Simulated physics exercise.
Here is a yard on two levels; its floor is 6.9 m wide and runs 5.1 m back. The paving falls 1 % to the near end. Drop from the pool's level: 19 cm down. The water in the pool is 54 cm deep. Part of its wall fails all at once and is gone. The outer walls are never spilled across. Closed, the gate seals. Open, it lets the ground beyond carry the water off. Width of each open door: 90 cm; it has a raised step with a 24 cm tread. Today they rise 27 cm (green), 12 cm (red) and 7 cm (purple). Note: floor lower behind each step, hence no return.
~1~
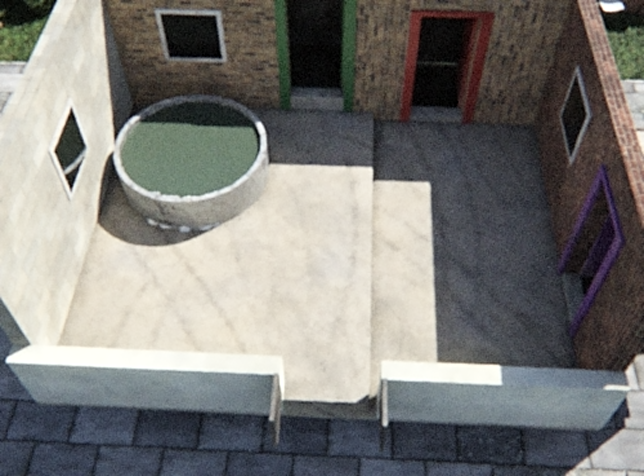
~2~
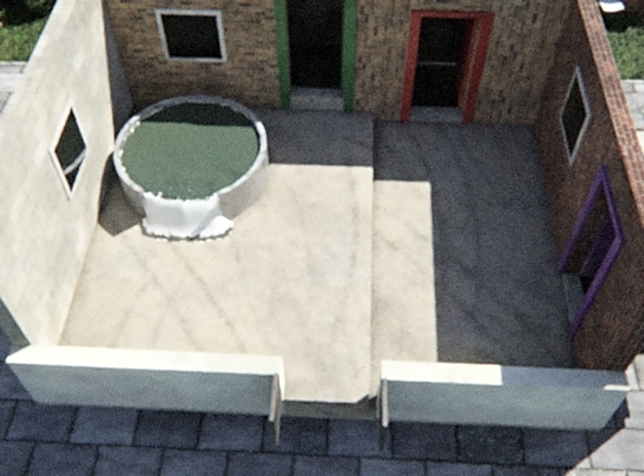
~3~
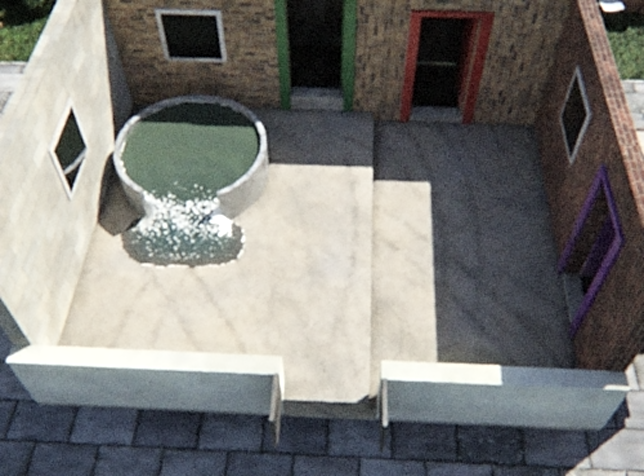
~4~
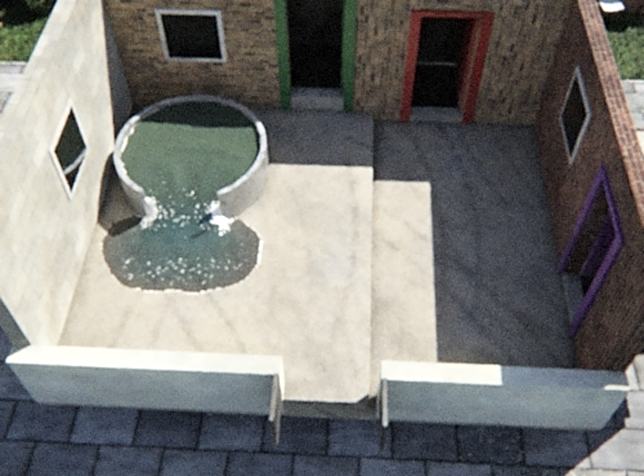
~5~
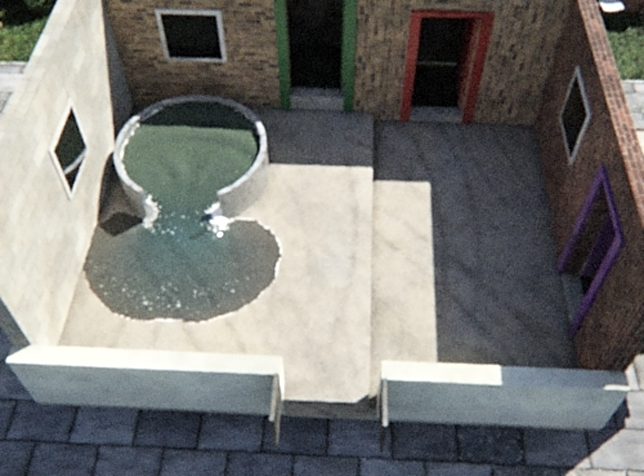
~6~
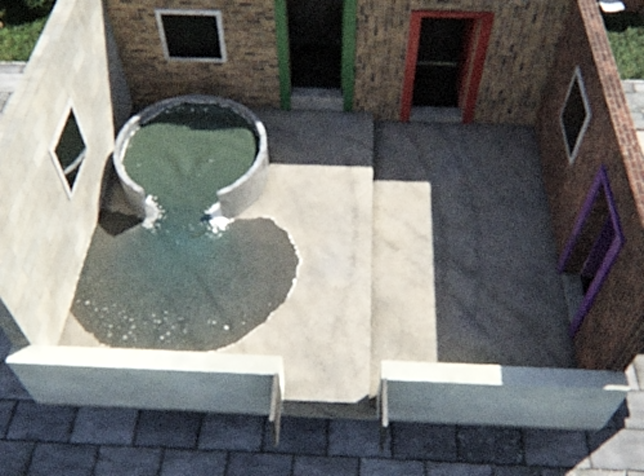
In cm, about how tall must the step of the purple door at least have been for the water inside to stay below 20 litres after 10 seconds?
It would have had to be close to 7.5 cm tall.
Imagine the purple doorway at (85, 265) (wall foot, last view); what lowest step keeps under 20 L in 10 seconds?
About 11.0 cm.
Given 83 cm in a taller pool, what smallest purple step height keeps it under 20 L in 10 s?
14.0 cm.
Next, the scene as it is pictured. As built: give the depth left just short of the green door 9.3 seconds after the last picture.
Lab note: Depth approx. 1.0 cm.
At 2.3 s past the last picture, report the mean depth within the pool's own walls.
About 23 centimetres.
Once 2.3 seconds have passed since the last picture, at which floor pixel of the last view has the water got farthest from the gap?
At about (539, 400).
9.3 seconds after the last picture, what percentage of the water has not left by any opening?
Roughly 86 percent of the water remains.
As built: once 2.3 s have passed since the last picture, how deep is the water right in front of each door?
Reading in centimetres: Green = 0, red = 0, purple = 0.
Then, 0.7 s after the last picture water covers 25 % of the floor, deepest (32 cm) near (65, 371); it has not reached the purple door.
Then, 2.3 s after the last picture water covers 35 % of the floor, deepest (24 cm) near (78, 372); it has not reached the purple door.
Then, 9.3 s after the last picture water covers 80 % of the floor, deepest (12 cm) near (374, 121); 8 cm at the purple door, 30 litres in over its 7 cm step.
At the purple door as built, the water peaked near 12 cm, 5.3 s after the last picture.
With a step of 7 cm, 30 litres would have come in within the 10 s; with 8.5 cm, 12 litres. So under 20 litres takes about 7.5 cm.
